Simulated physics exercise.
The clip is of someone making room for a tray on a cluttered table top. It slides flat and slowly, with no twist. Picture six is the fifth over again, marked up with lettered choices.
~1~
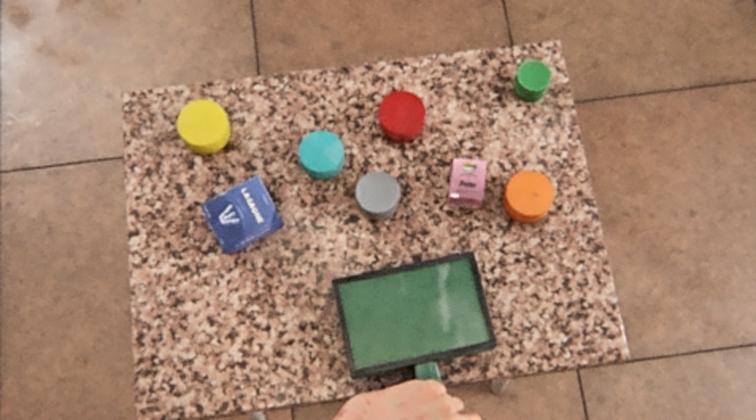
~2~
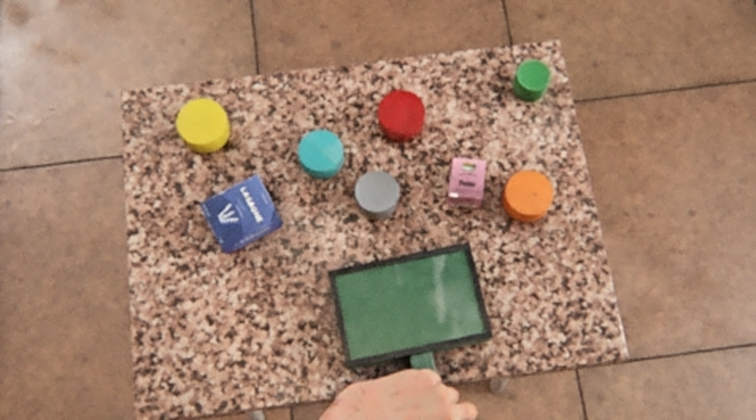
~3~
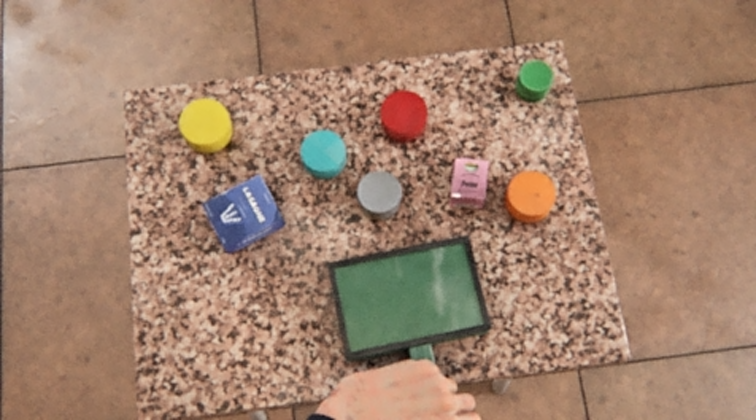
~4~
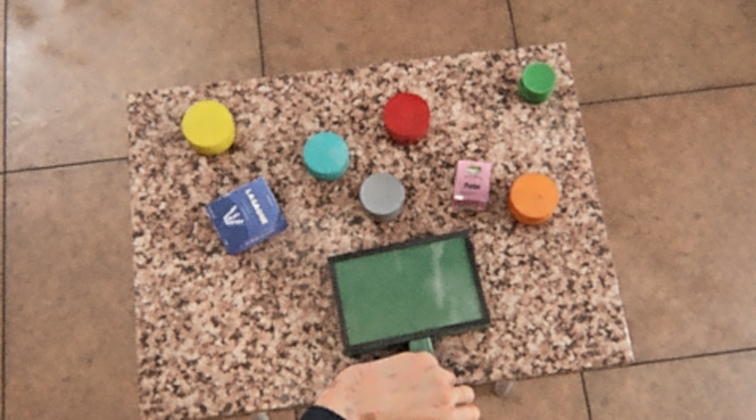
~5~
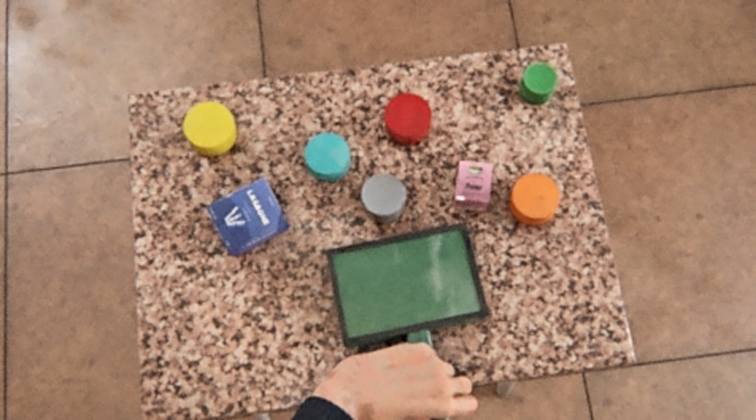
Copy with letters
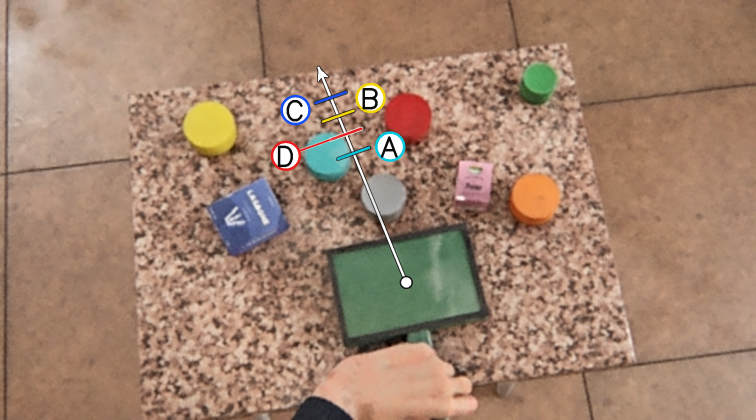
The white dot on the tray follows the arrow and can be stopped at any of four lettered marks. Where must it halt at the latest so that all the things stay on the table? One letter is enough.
It should halt at D.
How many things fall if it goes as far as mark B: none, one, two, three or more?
In all, three or more.
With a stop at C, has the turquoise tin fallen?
Yes.
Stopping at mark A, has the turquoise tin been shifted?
Yes.
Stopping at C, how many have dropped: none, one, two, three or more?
By then, three or more.
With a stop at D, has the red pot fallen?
No.
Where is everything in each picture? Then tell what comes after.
The first picture shows pink packet (467, 184); blue packet (243, 216); green tub (532, 82).
The second picture shows tray (409, 304); yellow pot (204, 126).
The third picture shows tray (409, 297); turquoise tin (324, 155).
The fourth picture shows tray (408, 290); red pot (406, 119).
The fifth picture shows tray (406, 283); blue packet (249, 218); green tub (539, 84); yellow pot (211, 129).
On the marked copy, A at (354, 154); B at (338, 116); C at (331, 98); D at (346, 134); the arrow from (406, 282) to (319, 67); the white dot at (406, 282).
Following D. Soon after the start, tray (383, 228); grey tub (374, 163); pink packet (472, 175).
Later, tray (362, 175); red pot (403, 101); grey tub (358, 111).
In the end, tray (346, 138); red pot (392, 65); grey tub (349, 75); nothing has fallen.
As for the rest, A is safe but short; B drops the turquoise tin, red pot and grey tub; C drops the turquoise tin, red pot and grey tub.
